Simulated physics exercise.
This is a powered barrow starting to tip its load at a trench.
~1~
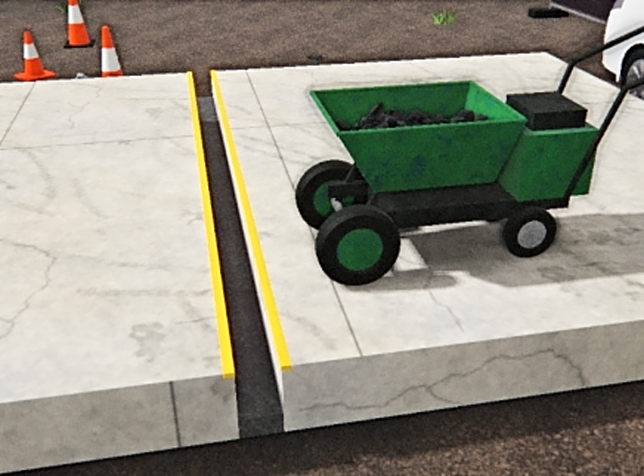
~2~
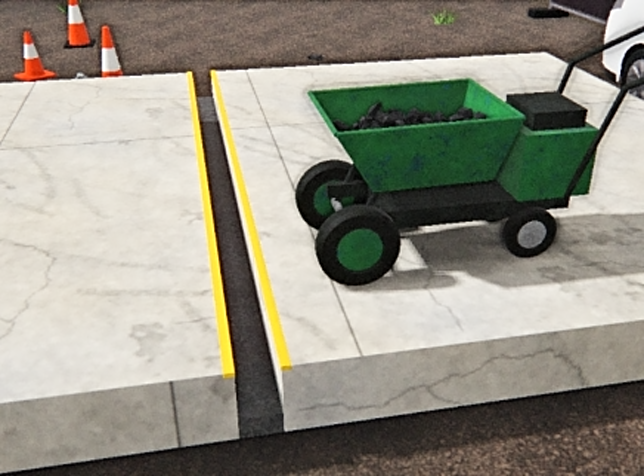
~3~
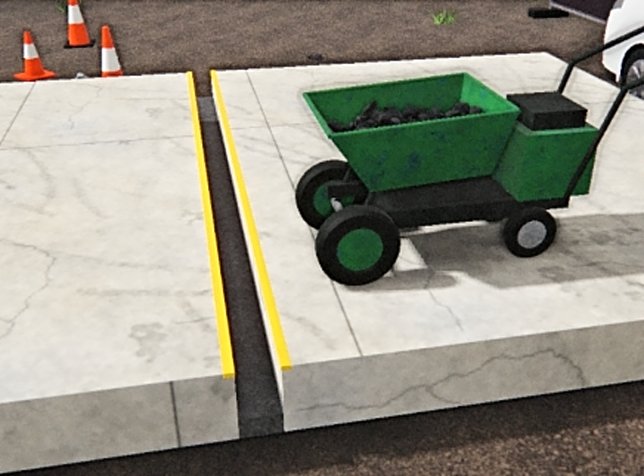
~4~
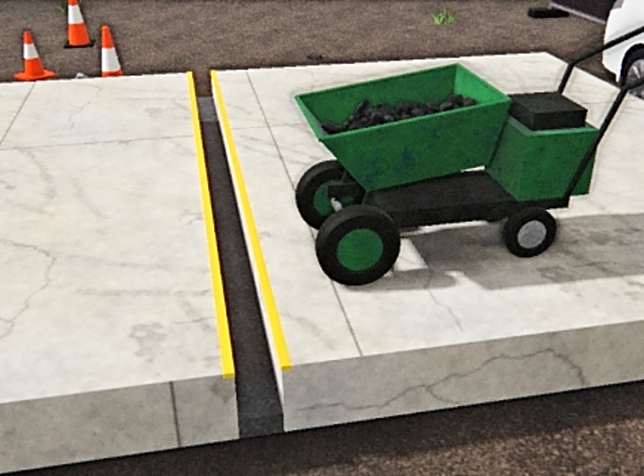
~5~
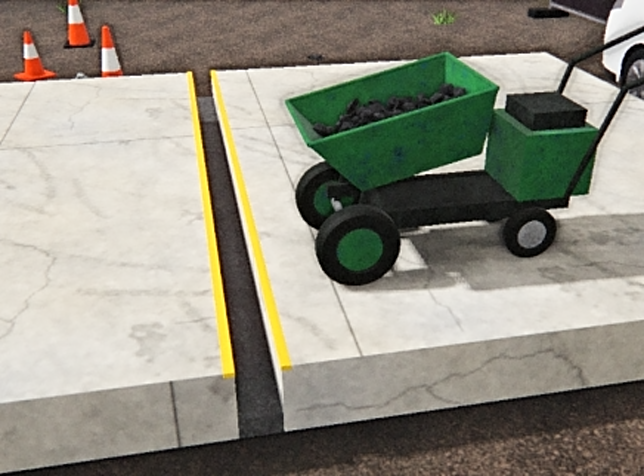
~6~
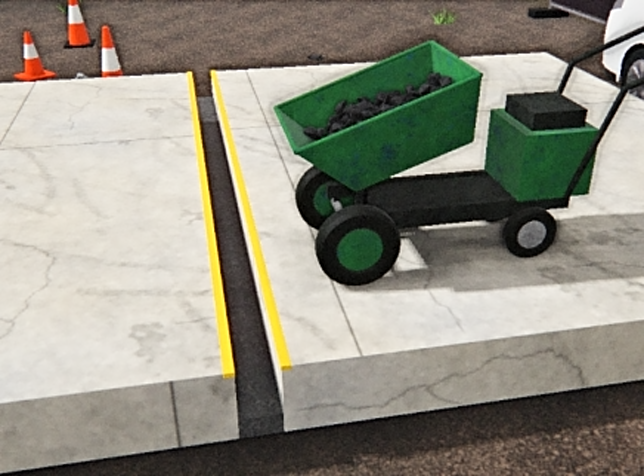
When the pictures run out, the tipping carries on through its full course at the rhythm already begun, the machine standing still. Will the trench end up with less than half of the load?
Yes - result: Mostly out.
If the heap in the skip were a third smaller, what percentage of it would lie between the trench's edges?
About 20 %.
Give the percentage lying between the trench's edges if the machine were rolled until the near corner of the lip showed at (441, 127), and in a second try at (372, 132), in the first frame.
You'd see around 50 per cent the first time and around 70 per cent the second.
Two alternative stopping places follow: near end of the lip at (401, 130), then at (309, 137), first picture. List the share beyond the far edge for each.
Position 1: Near 10 %; position 2: Near 90 %.
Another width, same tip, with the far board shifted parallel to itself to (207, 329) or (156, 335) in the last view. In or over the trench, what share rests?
Lab note: Try one 50 per cent, try two 100 per cent.
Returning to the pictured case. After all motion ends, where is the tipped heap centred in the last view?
Around (186, 268).
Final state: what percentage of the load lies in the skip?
Roughly 0 per cent.
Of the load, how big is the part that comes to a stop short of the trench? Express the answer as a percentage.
I'd estimate about 0 per cent of the load.
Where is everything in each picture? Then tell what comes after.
The first frame shows lip of the skip (339, 135), level; top of the load (403, 127), lumps of coal; first edge of the trench (275, 321); far edge (223, 327), the trench under half as wide as the skip, and about as deep as wide.
The second frame shows lip of the skip (337, 135), level; top of the load (405, 128).
The third frame shows lip of the skip (331, 137), tipped barely; top of the load (418, 126).
The fourth frame shows lip of the skip (321, 140), tipped a little; top of the load (423, 120).
The fifth frame shows lip of the skip (310, 145), tipped a little; top of the load (426, 111).
The sixth frame shows lip of the skip (296, 153), tipped clearly; top of the load (430, 103); first edge of the trench (275, 321); far edge (223, 327).
Just after the last frame, skip tipped steeply; every one in the skip.
A moment on, skip tipped right over; the larger part in the skip; just a few in or heaped over the trench; about a tenth beyond it; about a tenth falling.
Further on, skip tipped right over; about a tenth in the skip; about a tenth in or heaped over the trench; the larger part beyond it.
When it is over, skip tipped right over; roughly a quarter in or heaped over the trench; roughly two thirds beyond it.
